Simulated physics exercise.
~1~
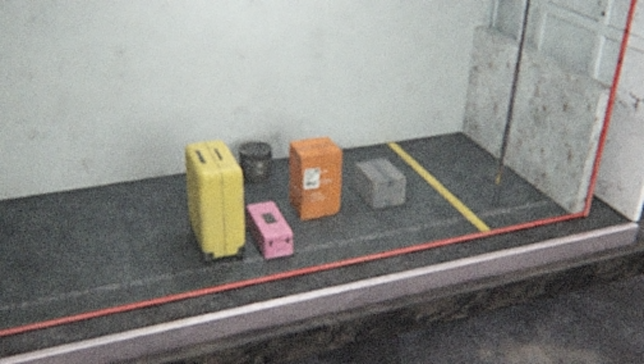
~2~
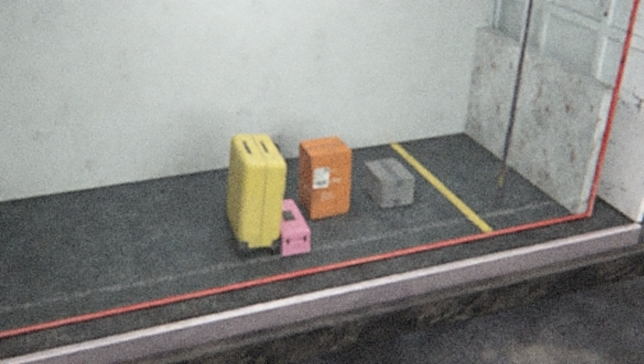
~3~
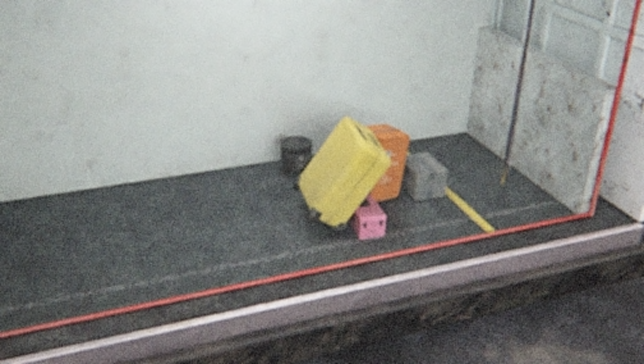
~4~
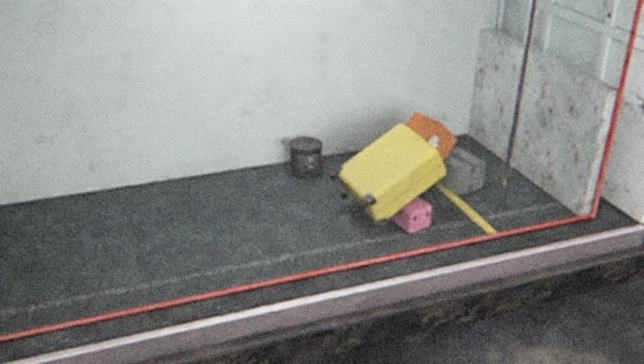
To begin with, a yellow wheeled case and an orange pack stand upright on a dark floor, with a pink toolbox, a grey carton and a black bucket close by, all left of a yellow line. The goods shift to the right, and the case hides the bucket. As they travel on, the yellow case tips rightward against the leaning orange pack, and the bucket shows again behind. Finally the case lies on its side over the pink toolbox, the pack tilts behind it, and the carton crosses the line while the bucket stays well short.
